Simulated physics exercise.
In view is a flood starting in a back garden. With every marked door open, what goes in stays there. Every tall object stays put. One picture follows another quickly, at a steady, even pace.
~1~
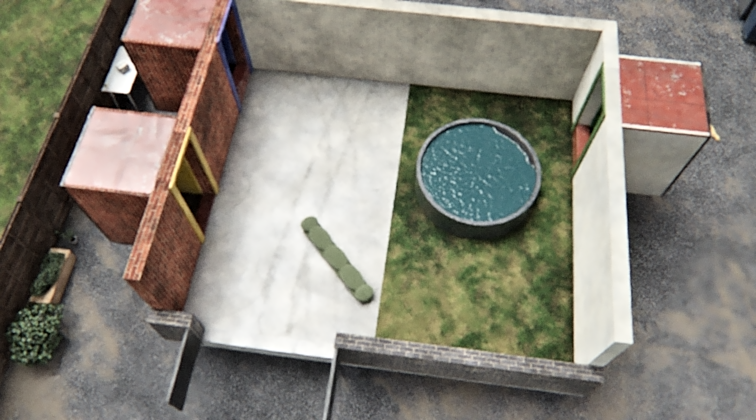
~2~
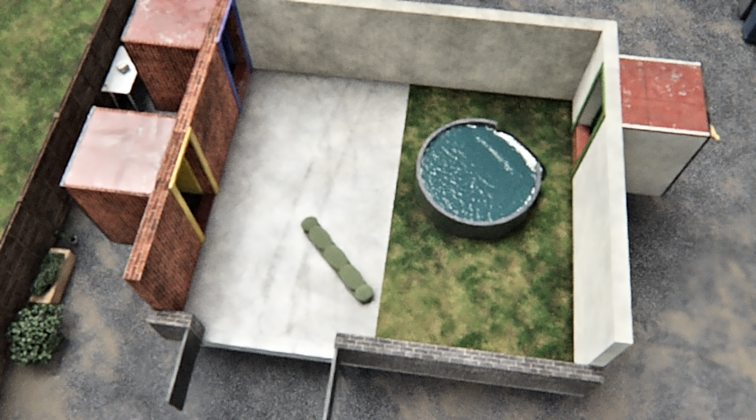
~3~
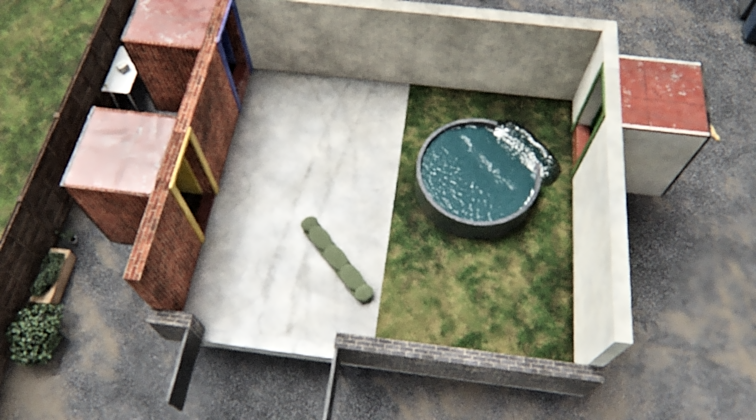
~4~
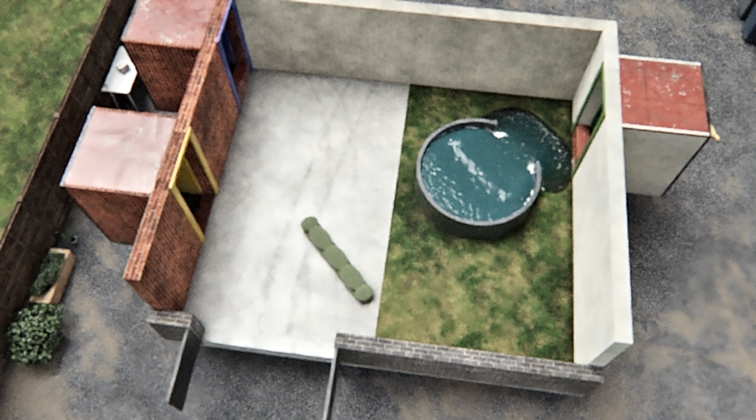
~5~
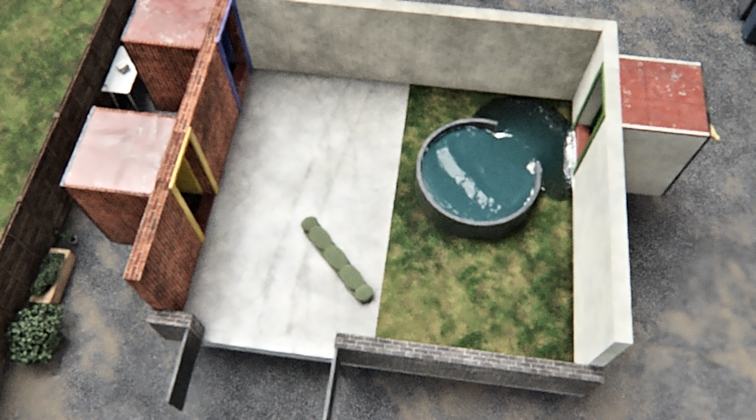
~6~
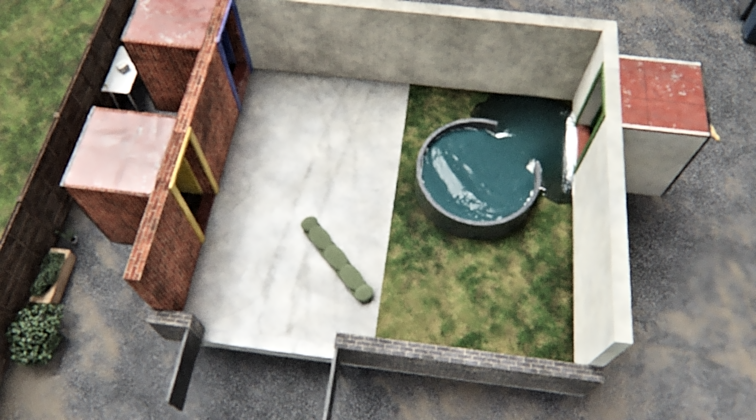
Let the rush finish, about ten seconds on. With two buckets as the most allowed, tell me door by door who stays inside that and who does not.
My prediction: The yellow door will be within bounds, the green door will be within bounds, the blue door will be within bounds.
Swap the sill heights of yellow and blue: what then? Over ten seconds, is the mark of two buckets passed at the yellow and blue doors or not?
Well, the yellow door copes, while the blue door is swamped.
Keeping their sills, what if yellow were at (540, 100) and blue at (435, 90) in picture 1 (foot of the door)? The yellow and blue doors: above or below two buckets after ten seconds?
Note: Yellow lets too much through; blue lets in too little.
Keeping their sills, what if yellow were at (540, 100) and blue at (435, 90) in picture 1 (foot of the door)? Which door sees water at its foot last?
My pick is the blue-painted one.
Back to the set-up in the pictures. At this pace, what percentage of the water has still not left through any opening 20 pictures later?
Estimate: Some 100 %.
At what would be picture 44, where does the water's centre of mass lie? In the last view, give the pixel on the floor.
I'd mark it close to (445, 167).
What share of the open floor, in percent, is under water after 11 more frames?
I'd say 15 per cent.
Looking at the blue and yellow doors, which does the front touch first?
Answer: The blue-painted one.
A moment on, water covers 10 % of the floor; the yellow door not reached, the green door wet at the sill, nothing in, the blue door not reached.
Next, water covers 15 % of the floor; the yellow door not reached, the green door wet at the sill, nothing in, the blue door not reached.
Then, water covers 30 % of the floor; the yellow door not reached, the green door wet at the sill, nothing in, the blue door not reached.
Later, water covers 70 % of the floor; the yellow door wet at the sill, nothing in, the green door wet at the sill, nothing in, the blue door wet at the sill, nothing in.
In the end, water covers 95 % of the floor; the yellow door wet at the sill, nothing in, the green door wet at the sill, nothing in, the blue door wet at the sill, nothing in.
